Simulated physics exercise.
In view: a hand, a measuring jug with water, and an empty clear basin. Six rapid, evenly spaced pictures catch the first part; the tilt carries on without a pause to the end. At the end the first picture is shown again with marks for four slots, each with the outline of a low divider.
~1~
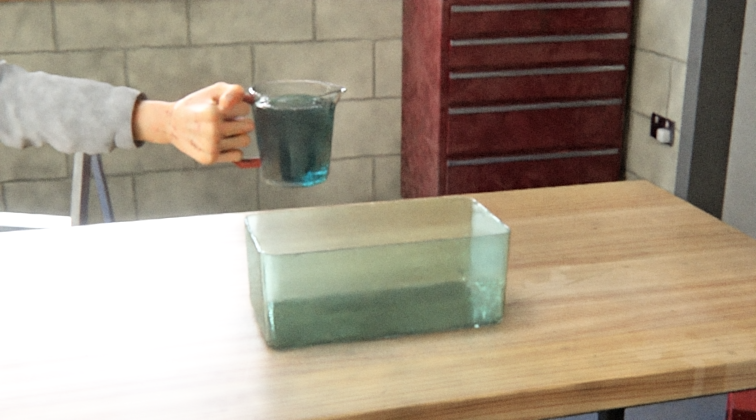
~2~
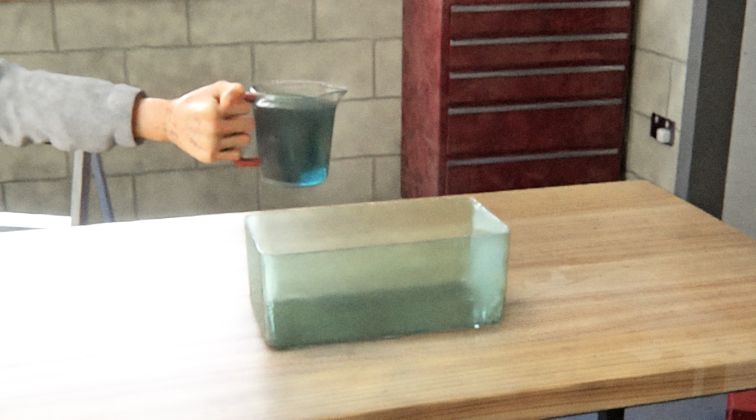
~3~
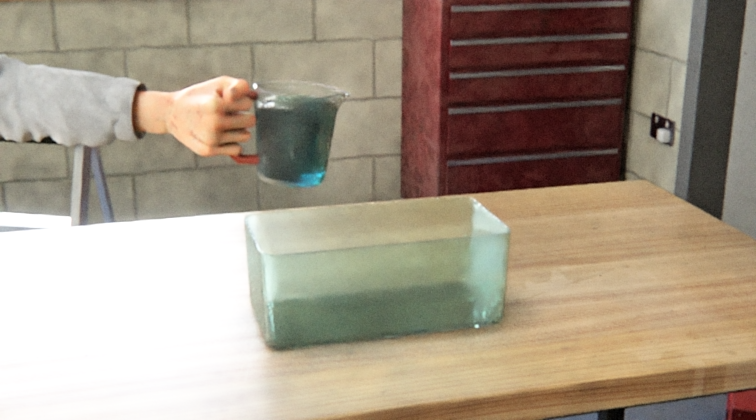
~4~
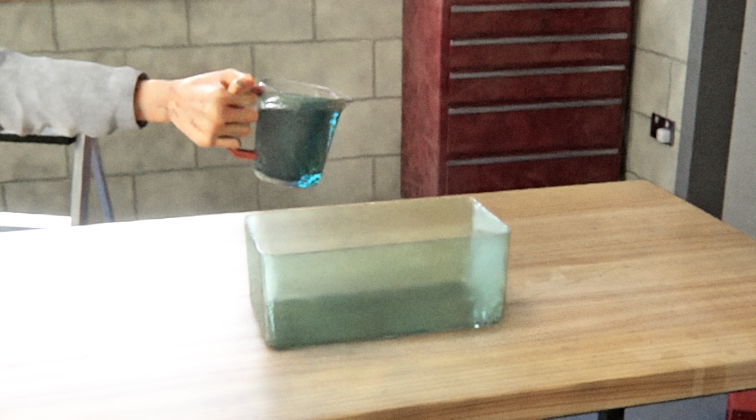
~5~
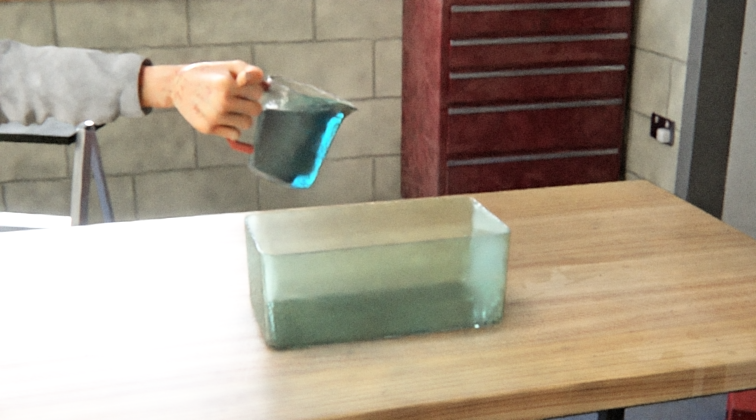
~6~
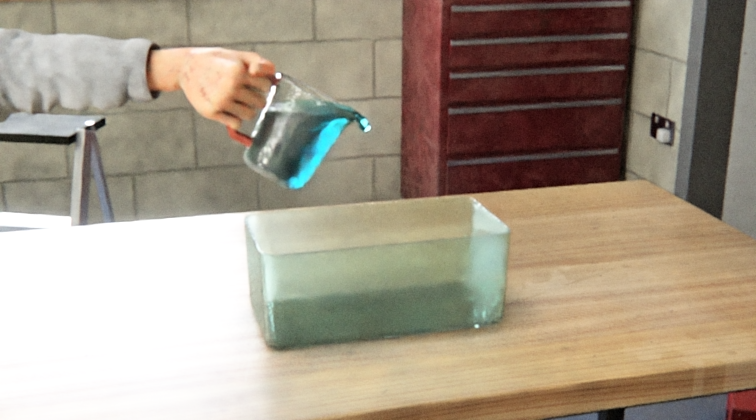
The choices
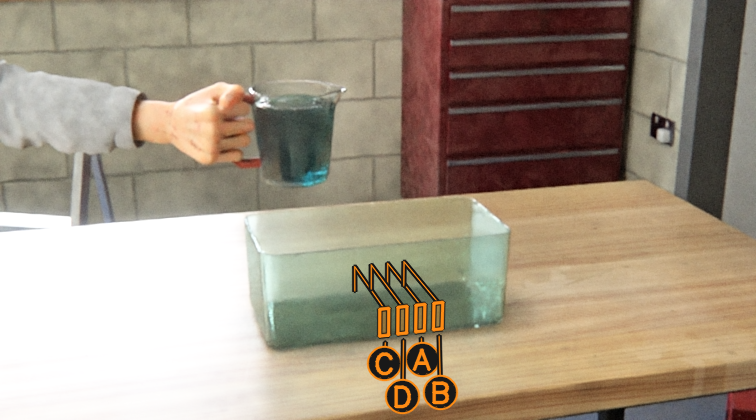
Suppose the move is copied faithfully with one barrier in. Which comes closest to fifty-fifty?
It is A.
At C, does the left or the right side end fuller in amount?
The right side.
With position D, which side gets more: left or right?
More ends on the right.
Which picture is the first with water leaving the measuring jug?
In picture 6.
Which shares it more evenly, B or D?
It is D.
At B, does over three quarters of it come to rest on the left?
Yes.
In orange, A at (421, 338); B at (439, 335); C at (385, 342); D at (403, 340).
Choosing A, about 49 % ends left of the wall and 51 % right of it.
Choosing B, about 89 % ends left of the wall and 10 % right of it.
Choosing C, about 6 % ends left of the wall and 93 % right of it.
Choosing D, about 21 % ends left of the wall and 78 % right of it.
